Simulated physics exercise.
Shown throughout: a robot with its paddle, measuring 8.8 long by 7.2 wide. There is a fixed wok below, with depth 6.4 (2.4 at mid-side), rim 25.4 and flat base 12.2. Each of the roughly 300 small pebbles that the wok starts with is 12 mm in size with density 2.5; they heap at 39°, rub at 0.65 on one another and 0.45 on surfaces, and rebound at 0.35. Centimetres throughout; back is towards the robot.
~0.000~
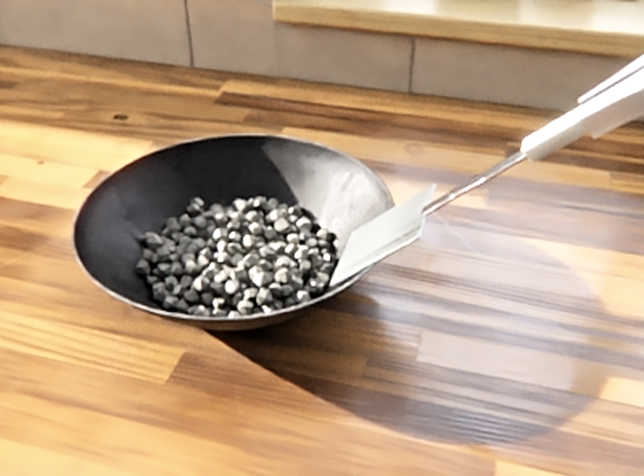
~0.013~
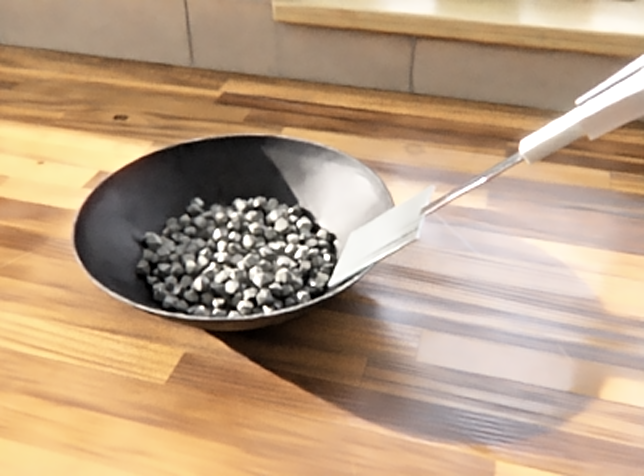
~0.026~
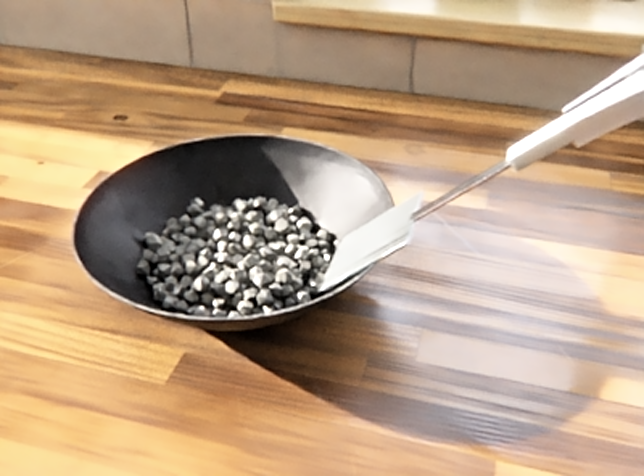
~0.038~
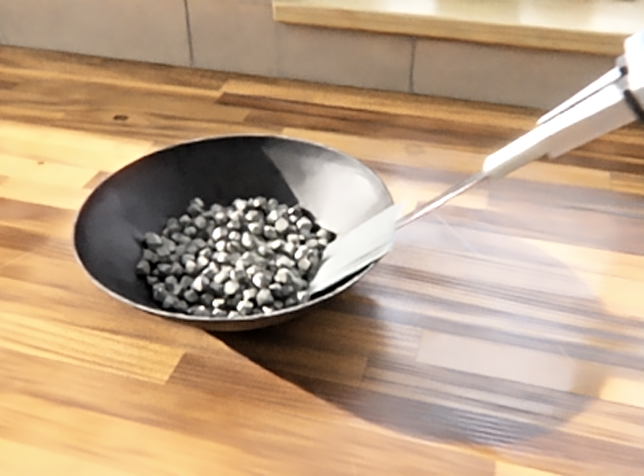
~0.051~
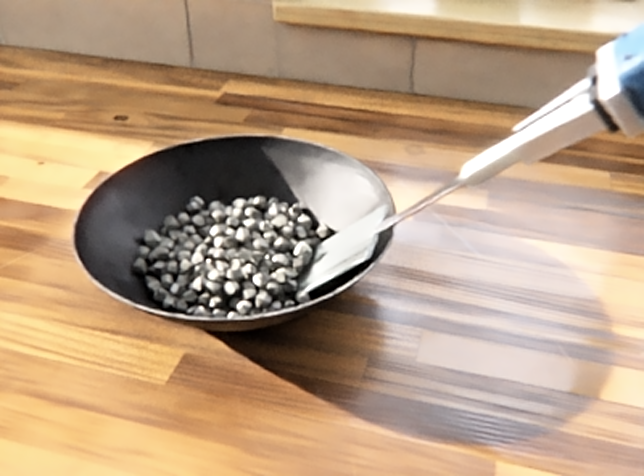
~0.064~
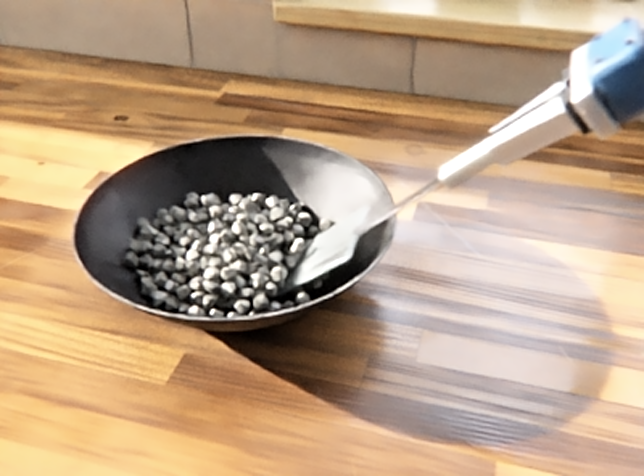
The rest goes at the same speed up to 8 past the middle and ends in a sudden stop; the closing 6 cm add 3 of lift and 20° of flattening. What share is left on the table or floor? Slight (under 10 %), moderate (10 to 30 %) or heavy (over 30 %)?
Heavy.
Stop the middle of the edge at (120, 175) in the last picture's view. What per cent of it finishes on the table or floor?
Something near 55 in a hundred.
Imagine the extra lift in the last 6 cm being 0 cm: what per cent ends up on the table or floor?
You'd expect near 25 percent of it there.
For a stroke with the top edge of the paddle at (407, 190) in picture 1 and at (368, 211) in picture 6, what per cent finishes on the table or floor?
20 %.
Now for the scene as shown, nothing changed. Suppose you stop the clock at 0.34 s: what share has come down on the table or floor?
I'd say close to 10 in a hundred.
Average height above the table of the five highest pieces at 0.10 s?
Estimated height above table: Approx. 6 cm.
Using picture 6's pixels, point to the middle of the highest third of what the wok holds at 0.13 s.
I'd put it close to (171, 217).
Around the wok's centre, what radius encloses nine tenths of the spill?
About 45 cm.
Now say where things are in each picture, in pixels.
In the first frame, paddle top edge at (428, 209), sloping 43°; upper third of the load around (232, 252), from x 145 to 330, top at y 205; 300 in the wok.
In the second frame, paddle top edge at (426, 211), sloping 43°; upper third of the load around (232, 252), from x 145 to 330, top at y 205.
In the third frame, paddle top edge at (416, 216), sloping 43°; upper third of the load around (232, 252), from x 145 to 330, top at y 205.
In the fourth frame, paddle top edge at (397, 225), sloping 43°; upper third of the load around (233, 252), from x 145 to 325, top at y 205.
In the fifth frame, paddle top edge at (377, 230), sloping 43°; upper third of the load around (231, 250), from x 140 to 320, top at y 205.
In the sixth frame, paddle top edge at (358, 231), sloping 43°; upper third of the load around (216, 242), from x 130 to 345, top at y 200; 300 in the wok.
By 0.10 s, sloping 43°, highest piece 7 above the table; 300 in the wok.
By 0.13 s, sloping 37°, highest piece 10 above the table; 298 in the wok, 2 on the blade or in flight.
By 0.34 s, sloping 23°, highest piece 16 above the table; 173 in the wok, 26 on the table or floor, 101 on the blade or in flight.
By 1.39 s, sloping 23°, highest piece 5 above the table; 173 in the wok, 127 on the table or floor.
Final count, 173 in the wok, 127 on the table or floor. That is 42 % on the table or floor.
